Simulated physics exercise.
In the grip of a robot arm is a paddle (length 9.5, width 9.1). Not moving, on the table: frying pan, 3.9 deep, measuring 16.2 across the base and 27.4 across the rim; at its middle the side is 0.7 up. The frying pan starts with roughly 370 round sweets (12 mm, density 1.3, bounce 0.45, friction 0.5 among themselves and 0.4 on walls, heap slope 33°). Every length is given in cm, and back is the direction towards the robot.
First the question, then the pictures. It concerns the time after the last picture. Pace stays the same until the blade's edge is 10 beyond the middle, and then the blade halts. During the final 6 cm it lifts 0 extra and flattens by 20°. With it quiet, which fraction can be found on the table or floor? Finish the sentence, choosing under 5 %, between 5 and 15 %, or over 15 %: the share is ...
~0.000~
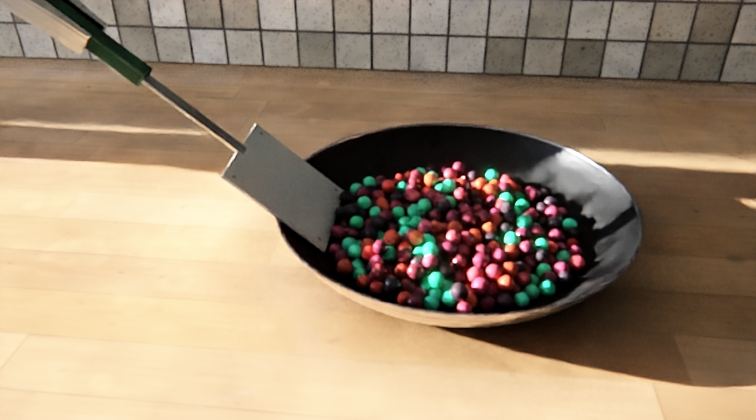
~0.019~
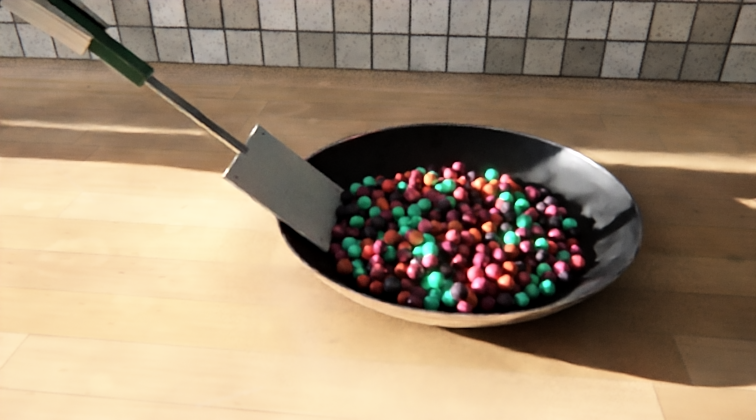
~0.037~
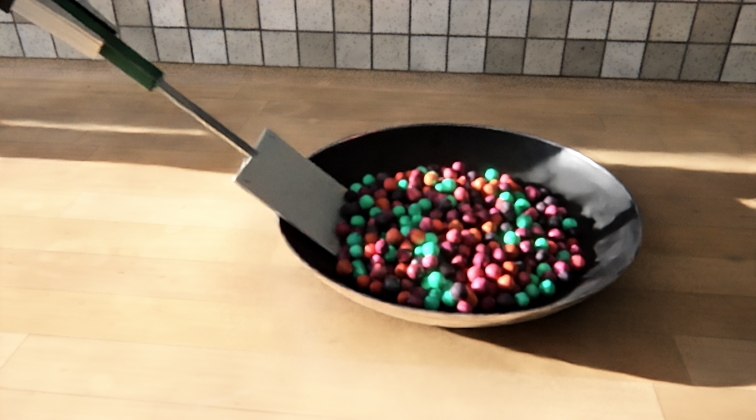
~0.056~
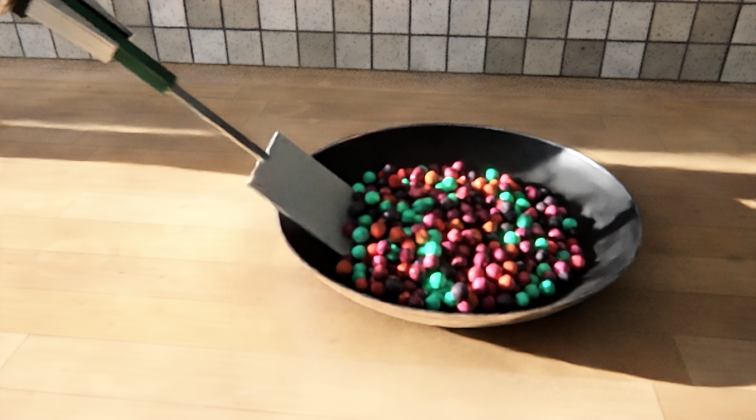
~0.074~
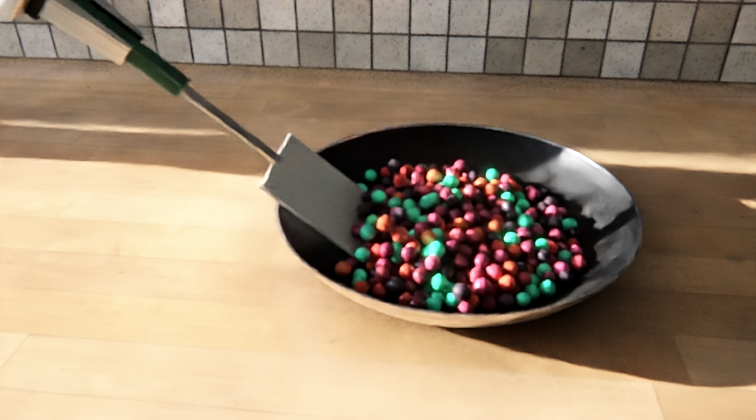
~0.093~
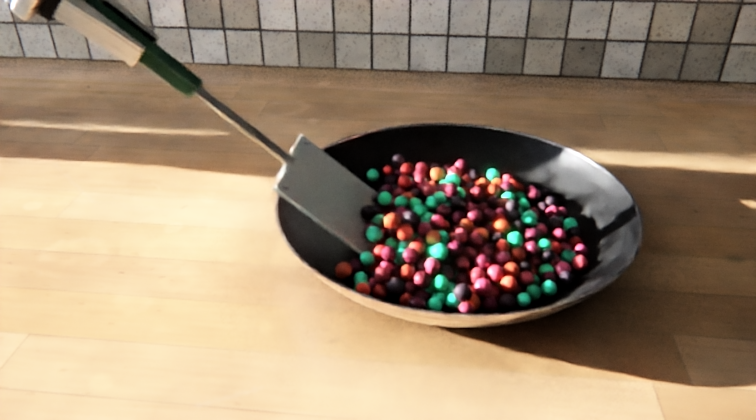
The share is between 5 and 15 %.
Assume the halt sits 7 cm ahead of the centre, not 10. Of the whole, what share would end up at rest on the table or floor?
In that case around 0 per cent.
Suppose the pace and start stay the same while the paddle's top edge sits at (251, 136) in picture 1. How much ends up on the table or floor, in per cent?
Some 15 per cent.
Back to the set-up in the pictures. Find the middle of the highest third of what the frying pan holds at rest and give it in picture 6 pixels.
Approximately at pixel (583, 207).
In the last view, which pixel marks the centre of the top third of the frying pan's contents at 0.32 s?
I'd say close to (555, 212).
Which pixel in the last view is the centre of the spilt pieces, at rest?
Near pixel (666, 246).
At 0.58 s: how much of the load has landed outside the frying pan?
My estimate is roughly 8 %.
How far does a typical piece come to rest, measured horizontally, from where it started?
Roughly 5 cm.
By 0.21 s, sloping 40°, highest piece 4 above the table; 368 in the frying pan.
By 0.32 s, sloping 33°, highest piece 5 above the table; 368 in the frying pan.
By 0.58 s, sloping 20°, highest piece 5 above the table; 333 in the frying pan, 32 on the table or floor, 3 on the blade or in flight.
By 1.63 s, sloping 20°, highest piece 5 above the table; 331 in the frying pan, 37 on the table or floor.
Final count, 331 in the frying pan, 37 on the table or floor. That is 10 % on the table or floor.
